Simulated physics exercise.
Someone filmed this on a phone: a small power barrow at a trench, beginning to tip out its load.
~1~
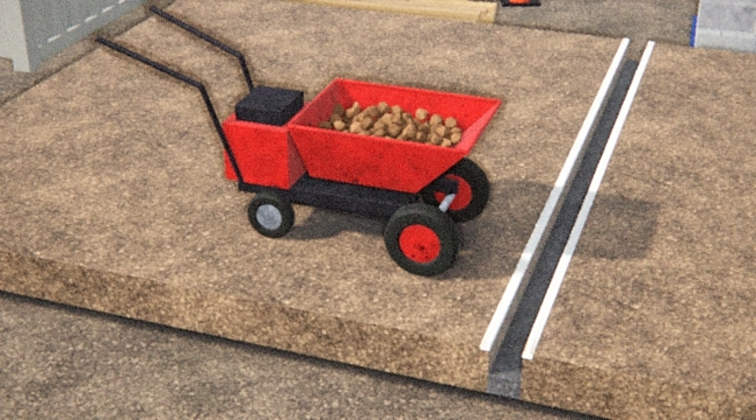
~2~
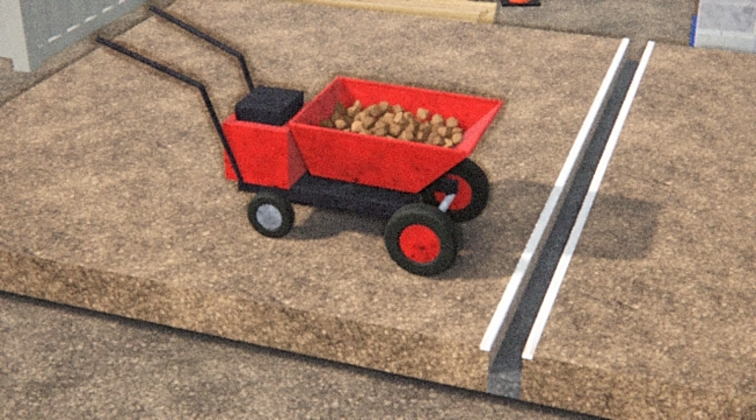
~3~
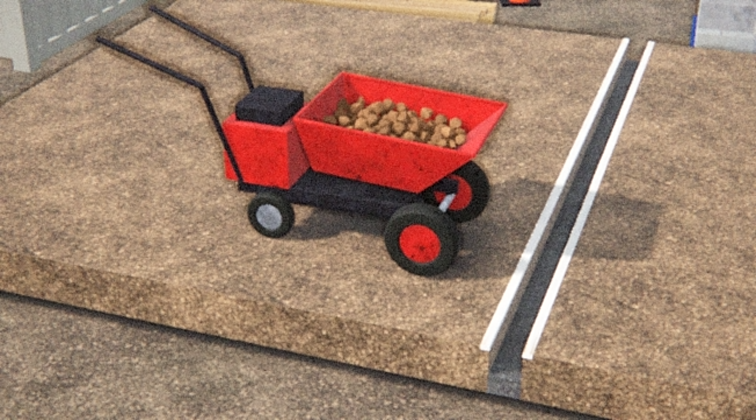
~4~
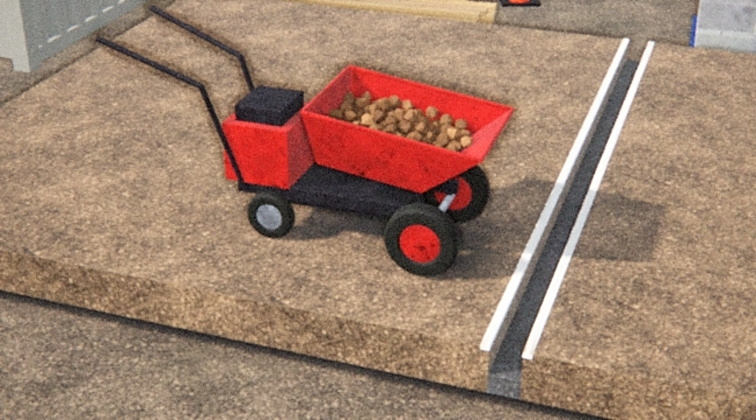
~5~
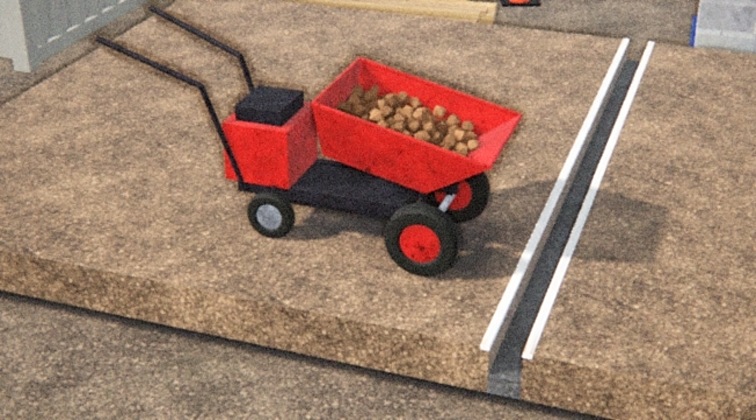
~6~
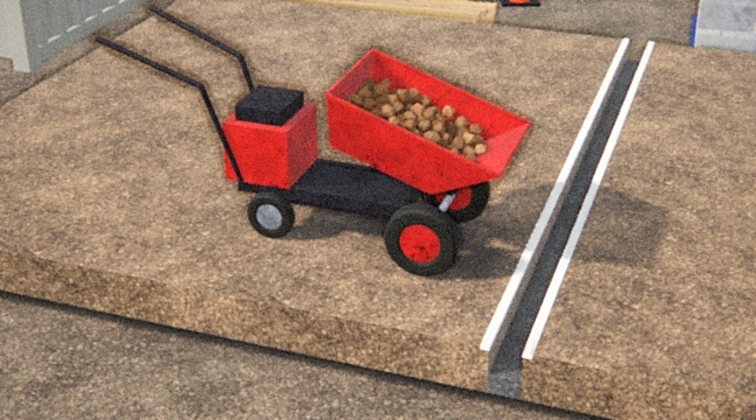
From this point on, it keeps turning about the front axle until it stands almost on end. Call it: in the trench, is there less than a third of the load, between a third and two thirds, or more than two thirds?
Less than a third of the load is in the trench.
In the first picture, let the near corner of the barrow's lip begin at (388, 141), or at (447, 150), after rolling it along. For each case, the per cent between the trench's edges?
That works out to 40 per cent for the first position and 40 per cent for the second.
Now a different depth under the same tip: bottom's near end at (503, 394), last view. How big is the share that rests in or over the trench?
I'd put it at about 30 in a hundred.
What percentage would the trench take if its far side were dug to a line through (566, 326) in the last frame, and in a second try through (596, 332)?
Roughly 60 % and 100 %.
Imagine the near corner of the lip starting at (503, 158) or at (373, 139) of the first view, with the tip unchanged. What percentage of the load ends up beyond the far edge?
Roughly 80 and 0 percent respectively.
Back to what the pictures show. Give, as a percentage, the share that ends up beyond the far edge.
Near 70 in every hundred.
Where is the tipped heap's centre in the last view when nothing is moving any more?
Roughly at (596, 269).
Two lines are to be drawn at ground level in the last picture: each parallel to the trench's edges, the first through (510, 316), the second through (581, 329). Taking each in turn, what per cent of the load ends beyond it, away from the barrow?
In order, some 90 % then some 50 %.
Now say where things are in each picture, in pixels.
In the first picture, lip of the skip (467, 153), level; top of the load (380, 128), clay clods; first edge of the trench (500, 313); far edge (541, 321), the trench under half as wide as the skip, and about as deep as wide.
In the second picture, lip of the skip (469, 154), level; top of the load (381, 127).
In the third picture, lip of the skip (473, 156), tipped barely; top of the load (385, 125).
In the fourth picture, lip of the skip (480, 161), tipped a little; top of the load (369, 121).
In the fifth picture, lip of the skip (489, 168), tipped a little; top of the load (366, 119).
In the sixth picture, lip of the skip (499, 176), tipped clearly; top of the load (376, 113); first edge of the trench (500, 313); far edge (541, 321).
Just after the last frame, skip tipped steeply; every one in the skip.
A moment on, skip tipped right over; roughly half in the skip; about a tenth in or heaped over the trench; roughly a third beyond it; just a few falling.
Further on, skip tipped right over; about a tenth in the skip; roughly a quarter in or heaped over the trench; roughly two thirds beyond it.
When it is over, skip tipped right over; about a tenth in the skip; roughly a quarter in or heaped over the trench; roughly two thirds beyond it.
